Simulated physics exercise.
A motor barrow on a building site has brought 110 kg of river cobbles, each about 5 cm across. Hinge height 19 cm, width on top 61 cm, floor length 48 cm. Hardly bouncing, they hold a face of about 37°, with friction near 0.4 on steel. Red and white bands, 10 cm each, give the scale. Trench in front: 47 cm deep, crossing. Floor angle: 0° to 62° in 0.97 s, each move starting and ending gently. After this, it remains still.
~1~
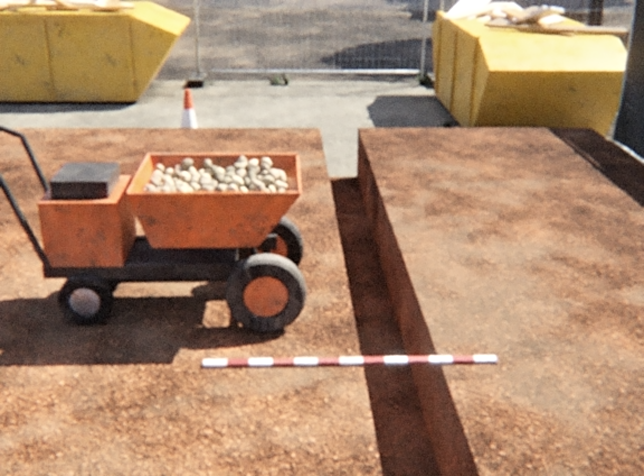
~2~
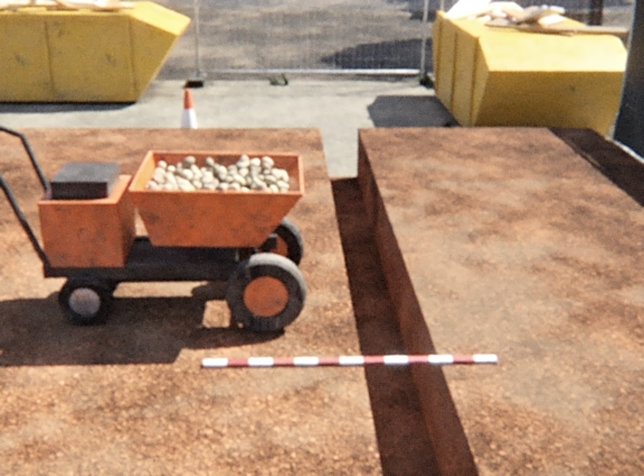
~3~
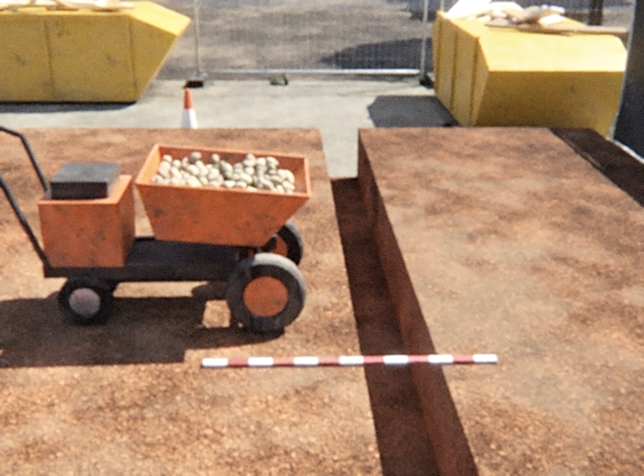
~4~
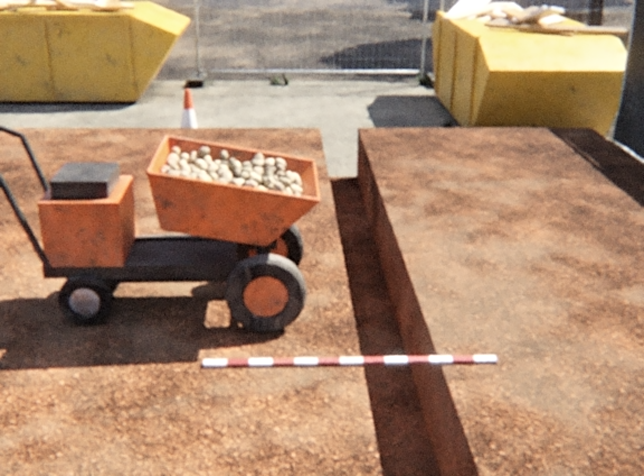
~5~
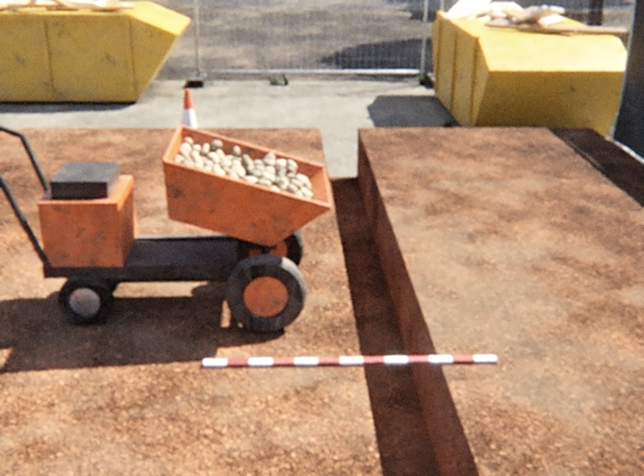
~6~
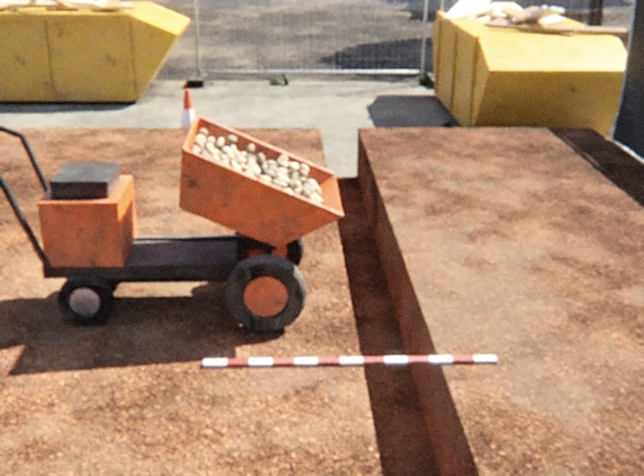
An orange skip full of pale rounded stones, mounted on a small motor barrow at the left, starts level and tilts gradually toward the right, its back end rising and its lip shifting out over the front wheel. The view looks down from the side on a sunlit building site, and the camera stays still. A narrow trench crosses the brown ground beside a red and white banded pole, with yellow skips, a cone and mesh fencing behind.
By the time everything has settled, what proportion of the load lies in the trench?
About 59 percent of the load.
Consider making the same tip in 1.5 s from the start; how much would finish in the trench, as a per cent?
In that case some 65 per cent.
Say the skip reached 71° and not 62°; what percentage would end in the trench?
In that case some 70 per cent.
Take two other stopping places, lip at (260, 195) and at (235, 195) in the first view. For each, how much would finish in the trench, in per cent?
About 75 per cent from the first spot, about 55 from the second.
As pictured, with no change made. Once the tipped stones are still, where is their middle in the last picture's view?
Somewhere near pixel (395, 371).
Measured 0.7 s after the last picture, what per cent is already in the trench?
15 per cent or so by then.
Then, 0.3 s after the last picture the floor is at 53°, 100 % in the skip; the foremost stones are at (360, 223).
Then, 0.7 s after the last picture the floor is at 62°, 83 % in the skip, 16 % in the trench, 2 % past the trench; the foremost stones are at (431, 303).
Then, 1.0 s after the last picture the floor is at 62°, 52 % in the skip, 31 % in the trench, 17 % past the trench; the foremost stones are at (509, 305).
Then, 3.0 s after the last picture the floor is at 62°, 24 % in the skip, 59 % in the trench, 17 % past the trench; the foremost stones are at (551, 291).
